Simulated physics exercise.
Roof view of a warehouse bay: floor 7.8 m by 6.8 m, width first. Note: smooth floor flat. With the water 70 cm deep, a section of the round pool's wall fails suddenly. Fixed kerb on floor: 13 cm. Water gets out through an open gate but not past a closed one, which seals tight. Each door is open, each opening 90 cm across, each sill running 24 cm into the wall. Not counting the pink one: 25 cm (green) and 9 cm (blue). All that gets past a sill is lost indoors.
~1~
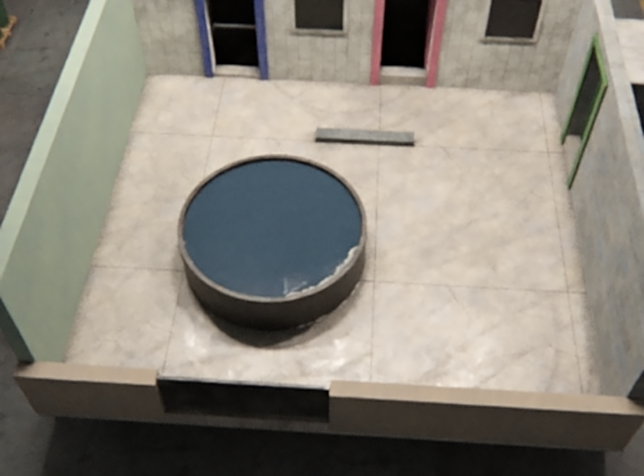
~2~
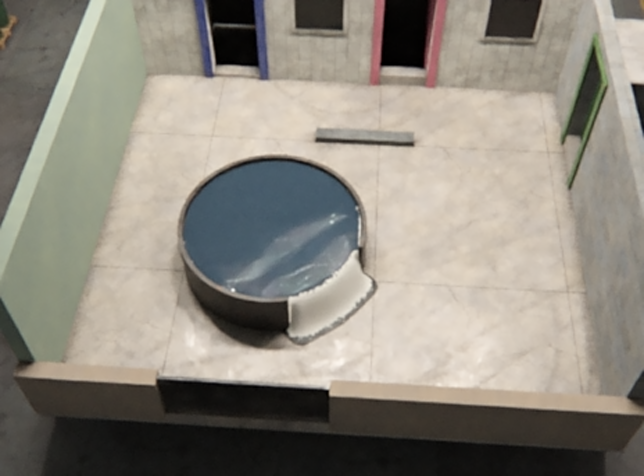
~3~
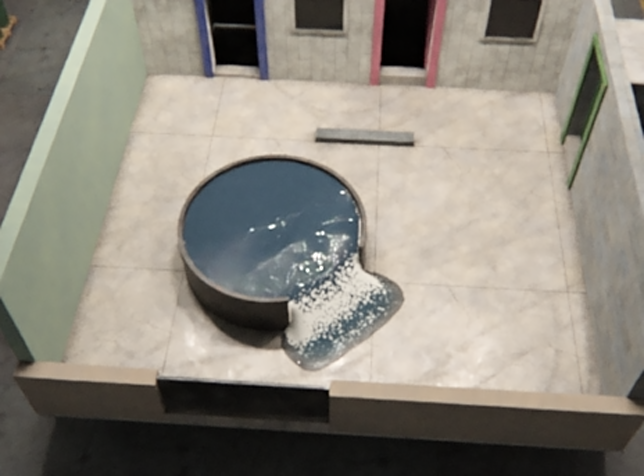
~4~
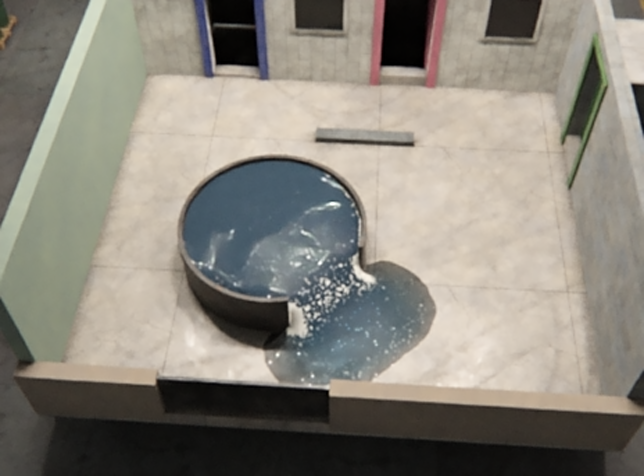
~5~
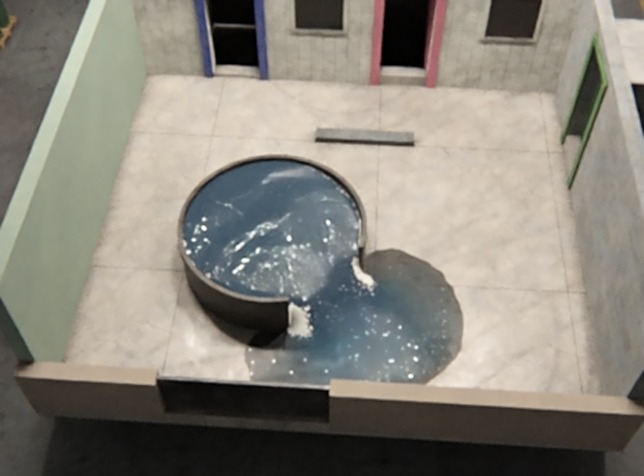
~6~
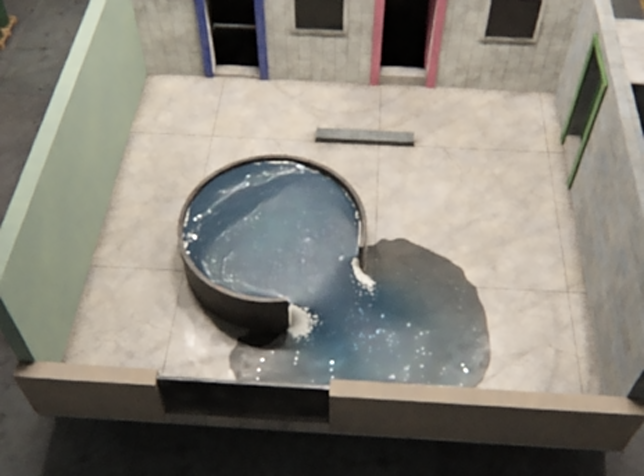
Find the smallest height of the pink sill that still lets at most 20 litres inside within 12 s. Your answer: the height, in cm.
The smallest height is roughly 11.5 cm.
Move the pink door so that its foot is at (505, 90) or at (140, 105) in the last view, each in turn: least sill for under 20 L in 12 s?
Roughly 19 cm, then roughly 12.0 cm.
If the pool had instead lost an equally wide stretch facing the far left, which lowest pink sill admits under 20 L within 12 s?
Minimum height: Approx. 5.5 cm.
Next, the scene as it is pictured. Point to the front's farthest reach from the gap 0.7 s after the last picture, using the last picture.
Close to pixel (605, 424).
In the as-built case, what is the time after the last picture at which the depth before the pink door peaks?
Crest at t of about 5.0 s.
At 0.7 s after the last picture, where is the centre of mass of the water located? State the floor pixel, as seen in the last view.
It lies near (312, 284) in the last picture.
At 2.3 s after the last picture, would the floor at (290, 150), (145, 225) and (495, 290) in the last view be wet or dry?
Spot one bone dry, spot two bone dry, spot three awash.
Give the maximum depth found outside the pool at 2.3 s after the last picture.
46 cm.
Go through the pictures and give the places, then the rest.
The first picture shows the round pool at (273, 226) is whole and still, 70 cm deep; the pink door at (406, 43) is dry.
In the second picture, water pours out at (332, 298) and has run 0.3 m, to (371, 293); about 8 cm deep outside, 70 cm at the back.
In the third picture, the gap is at (332, 300), the front 0.8 m out at (318, 365); the back of the round pool holds 70 cm.
In the fourth picture, the front is at a hidden place, 1.3 m from the gap at (332, 301); 3.0 m2 of floor is wet, 70 cm left at the back.
In the fifth picture, the front is at (450, 355), 1.9 m from the gap at (332, 301); 4.9 m2 of floor is wet, 70 cm left at the back.
In the sixth picture, water pours out at (332, 301) and has run 2.3 m, to (472, 382); about 6 cm deep outside, 70 cm at the back; 4.2 m in a straight line remain to the pink door at (406, 43).
Then, 0.7 s after the last picture water covers 20 % of the floor, deepest (46 cm) near (605, 424); it has not reached the pink door.
Then, 2.3 s after the last picture water covers 35 % of the floor, deepest (46 cm) near (579, 423); it has not reached the pink door.
Then, 11.3 s after the last picture water covers 95 % of the floor, deepest (15 cm) near (154, 85); 9 cm at the pink door, 0 litres in over its 24 cm sill.
At the pink door as built, the water peaked near 18 cm, 5.1 s after the last picture.
Run again over the same 12 s with other heights there, 41 litres in over 9.5 cm, 9 litres over 13 cm. The limit of 20 litres is kept from about 11.5 cm up.
